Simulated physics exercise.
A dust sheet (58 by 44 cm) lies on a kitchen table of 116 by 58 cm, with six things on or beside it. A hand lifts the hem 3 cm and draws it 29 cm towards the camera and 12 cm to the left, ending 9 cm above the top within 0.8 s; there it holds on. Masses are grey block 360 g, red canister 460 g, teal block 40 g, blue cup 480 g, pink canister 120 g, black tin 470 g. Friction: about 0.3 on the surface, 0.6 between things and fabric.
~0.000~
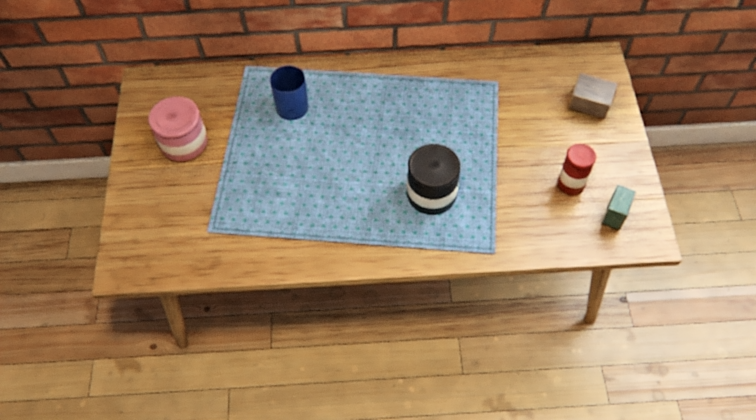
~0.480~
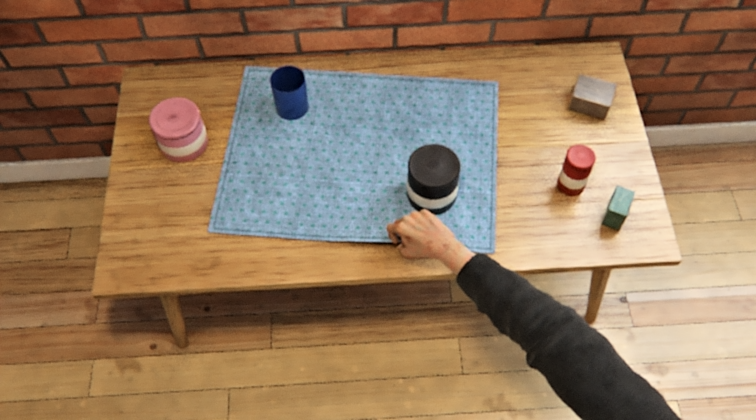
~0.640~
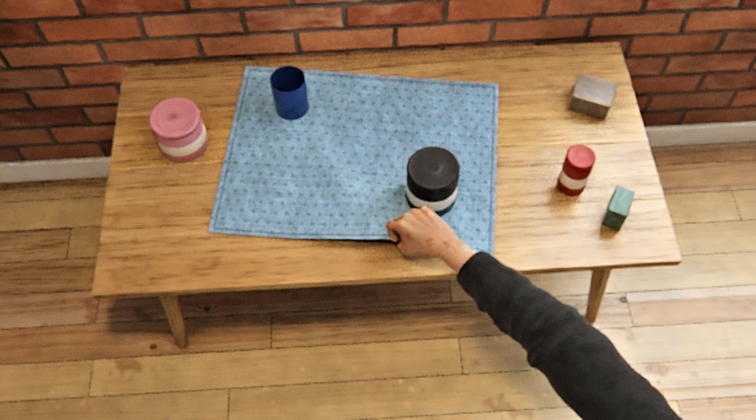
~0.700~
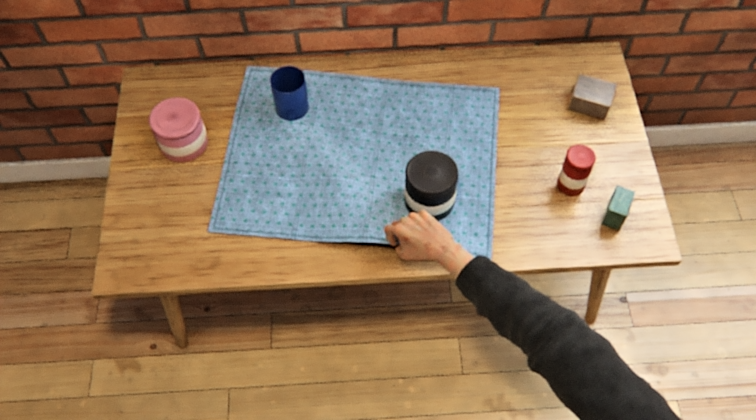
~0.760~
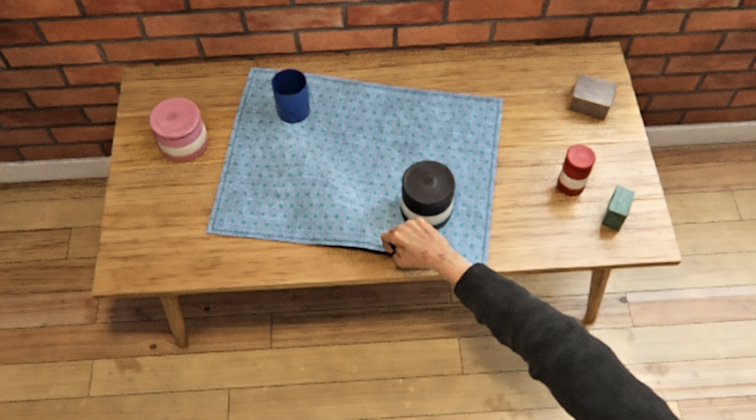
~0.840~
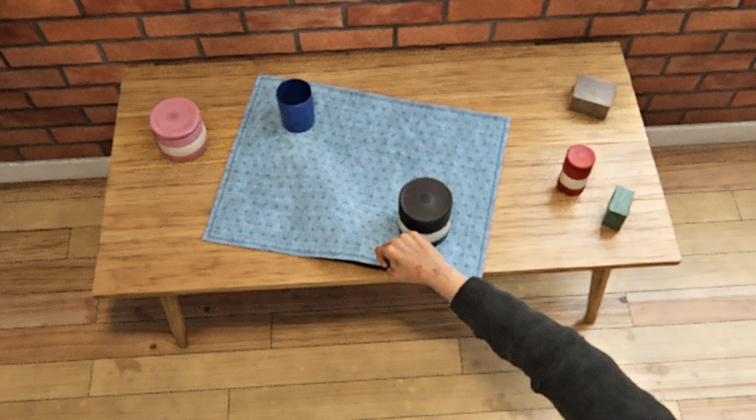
A hand grips the blue cloth's front edge and pulls it, shifting the cup and tin.
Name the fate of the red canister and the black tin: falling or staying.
The red canister remains up there, the black tin drops off.
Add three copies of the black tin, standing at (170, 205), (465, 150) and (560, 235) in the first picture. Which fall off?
In turn: Stays on, goes over, stays up.
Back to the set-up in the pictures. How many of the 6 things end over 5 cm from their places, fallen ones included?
I count 2.
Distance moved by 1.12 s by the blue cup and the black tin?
About: Blue cup 20 cm, black tin 25 cm.
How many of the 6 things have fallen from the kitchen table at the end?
I count 2.
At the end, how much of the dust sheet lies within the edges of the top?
Some 0 per cent of it.
After 1.0 s, 90 % of the dust sheet is still over the top; black tin 17 cm off its start, blue cup 11 cm off its start.
After 1.1 s, 70 % of the dust sheet is still over the top; black tin 27 cm off its start, blue cup 18 cm off its start.
After 1.3 s, 40 % of the dust sheet is still over the top; black tin over the edge, blue cup 29 cm off its start at (323, 189).
After 1.4 s, 30 % of the dust sheet is still over the top; black tin over the edge, blue cup on its side, 37 cm off its start.
After 3.0 s, 0 % of the dust sheet is still over the top; black tin over the edge, red canister 0 cm off its start at (582, 156), blue cup over the edge.
